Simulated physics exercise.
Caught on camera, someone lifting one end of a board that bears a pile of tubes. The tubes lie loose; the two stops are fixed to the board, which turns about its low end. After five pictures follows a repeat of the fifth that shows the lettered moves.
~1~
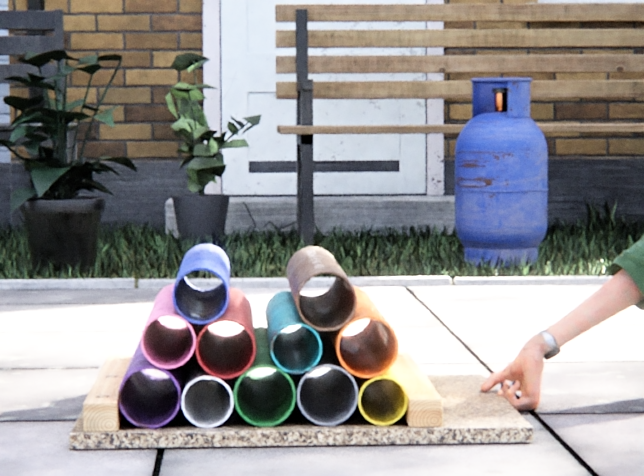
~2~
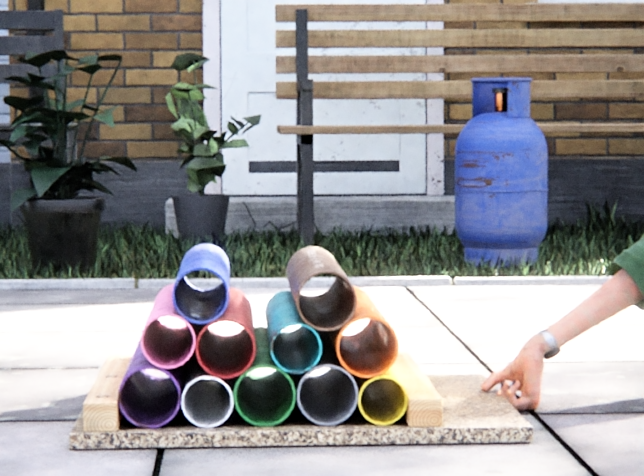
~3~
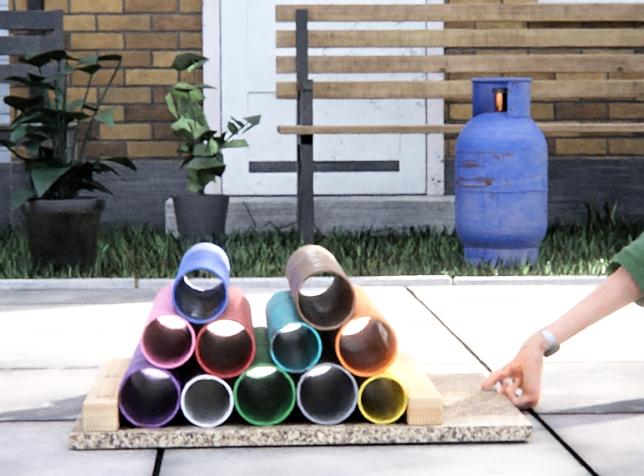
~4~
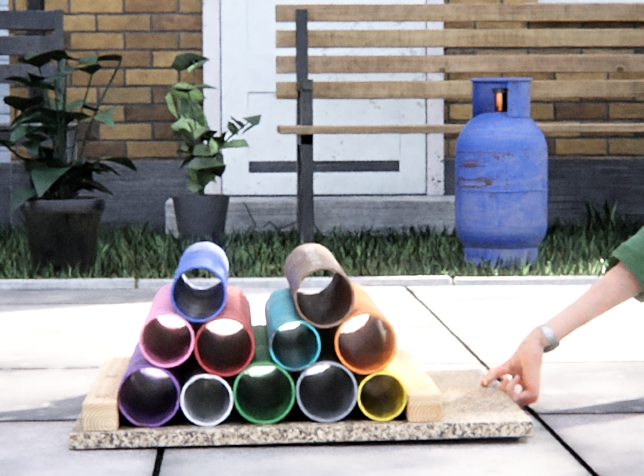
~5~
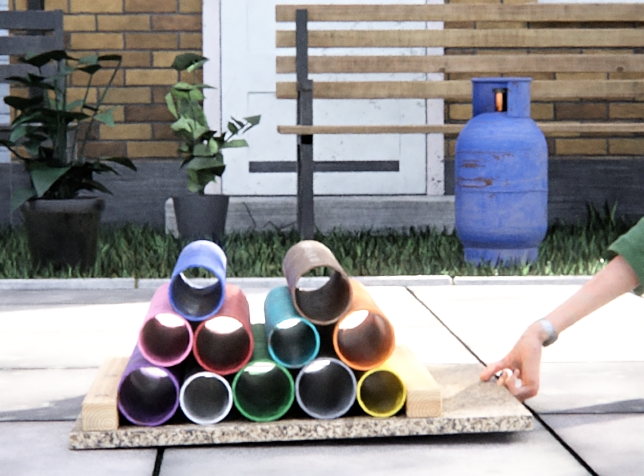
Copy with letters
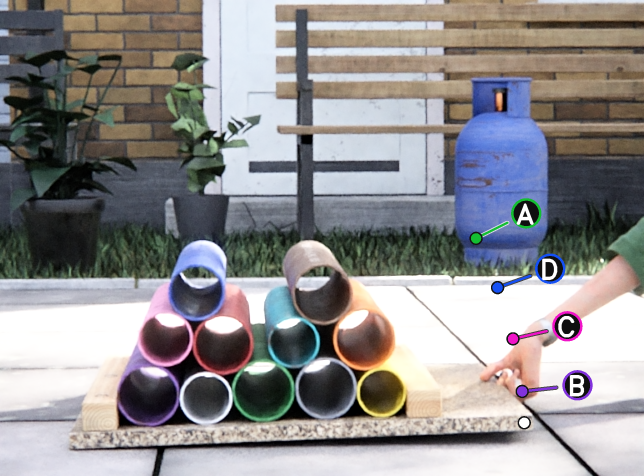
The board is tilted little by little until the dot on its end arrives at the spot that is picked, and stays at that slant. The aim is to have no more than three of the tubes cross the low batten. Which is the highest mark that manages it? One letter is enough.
The highest mark that will do is A.
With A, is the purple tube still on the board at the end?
Yes, with A.
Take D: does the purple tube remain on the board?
Yes.
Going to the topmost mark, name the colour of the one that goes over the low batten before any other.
The pink one.
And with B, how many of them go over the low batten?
It comes to none.
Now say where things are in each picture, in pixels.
The first picture shows green tube (265, 396); grey tube (327, 396); yellow tube (383, 401).
The second picture shows yellow tube (383, 400); orange tube (368, 347).
The third picture shows board (296, 394); yellow tube (383, 399); pink tube (168, 340).
The fourth picture shows board (296, 392); purple tube (149, 396); white tube (207, 400).
The fifth picture shows board (295, 389); purple tube (148, 395); white tube (206, 398).
On the marked copy, A at (476, 238); B at (522, 391); C at (513, 339); D at (498, 287); the white dot at (524, 423).
Taking A. A third of the way, board at 16°.
Two thirds of the way, board at 26°.
When it is over, board at 26°, three over the low batten (red, pink, blue).
As for the rest, B none over the low batten; C none over the low batten; D two over the low batten (pink, blue).
